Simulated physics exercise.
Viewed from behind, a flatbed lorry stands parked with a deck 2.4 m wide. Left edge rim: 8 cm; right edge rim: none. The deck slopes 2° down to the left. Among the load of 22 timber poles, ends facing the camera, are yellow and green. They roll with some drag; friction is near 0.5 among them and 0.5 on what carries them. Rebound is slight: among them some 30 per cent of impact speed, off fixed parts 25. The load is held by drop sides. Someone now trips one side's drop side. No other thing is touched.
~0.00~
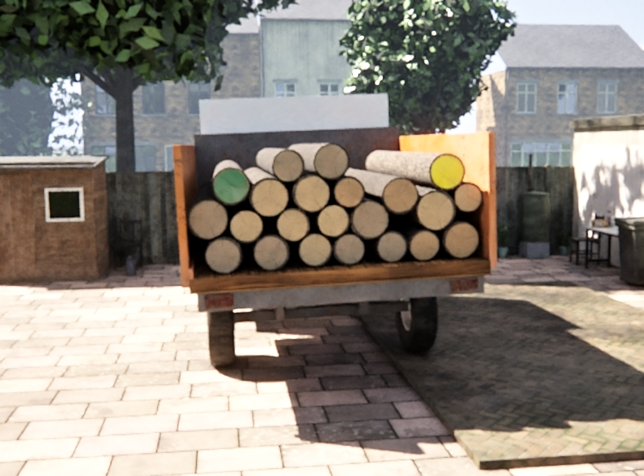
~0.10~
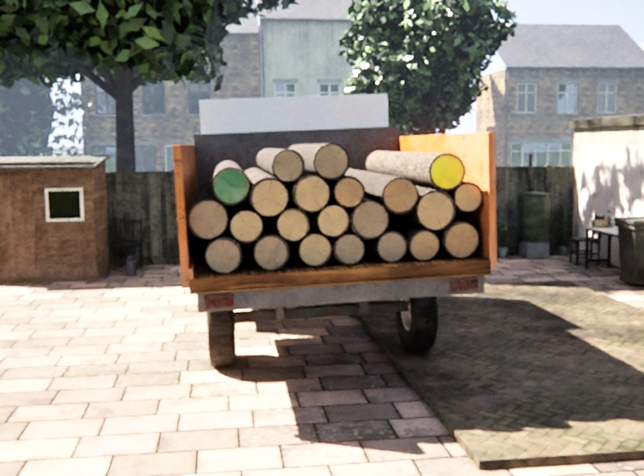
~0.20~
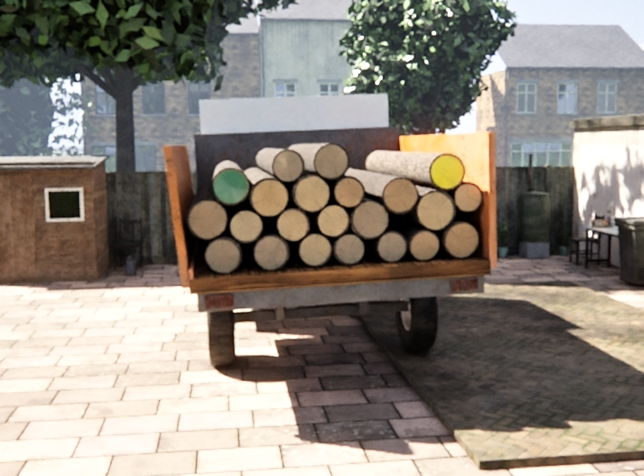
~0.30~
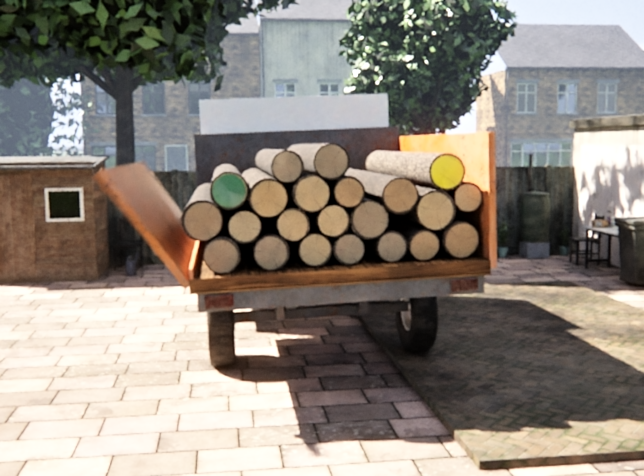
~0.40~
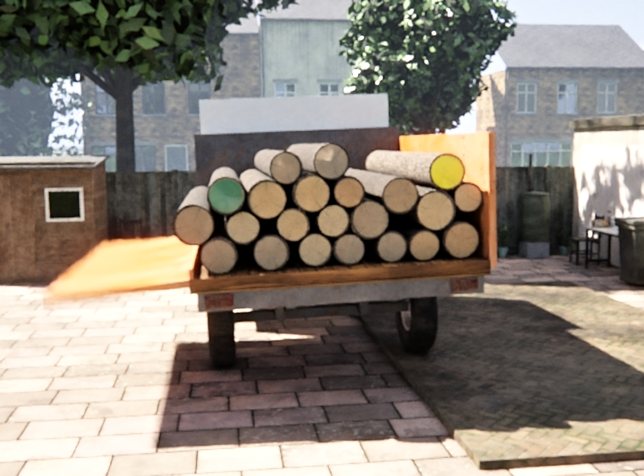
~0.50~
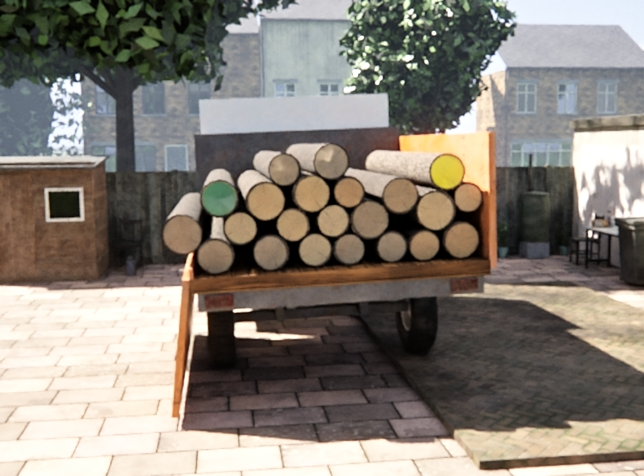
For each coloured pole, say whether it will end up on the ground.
Result: Yellow holds on; green goes off the side.
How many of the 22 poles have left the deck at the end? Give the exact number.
2 in total.
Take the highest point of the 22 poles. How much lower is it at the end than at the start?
0 cm.
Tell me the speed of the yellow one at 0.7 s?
Its speed is roughly 0.0 m/s.
By 0.7 s, yellow is up on others, 30 cm from the right edge; green is in the air, 10 cm from the left edge, rolling left; 1 off so far.
By 0.8 s, green is dropping off the left side; as before, yellow; 2 off so far.
By 0.9 s, green is dropping off the left side; as before, yellow; 2 off so far.
By 1.0 s, green is dropping off the left side; as before, yellow; 2 off so far.
Finally (3.7 s), yellow is up on others, 30 cm from the right edge; green is down on the left; 2 off so far.
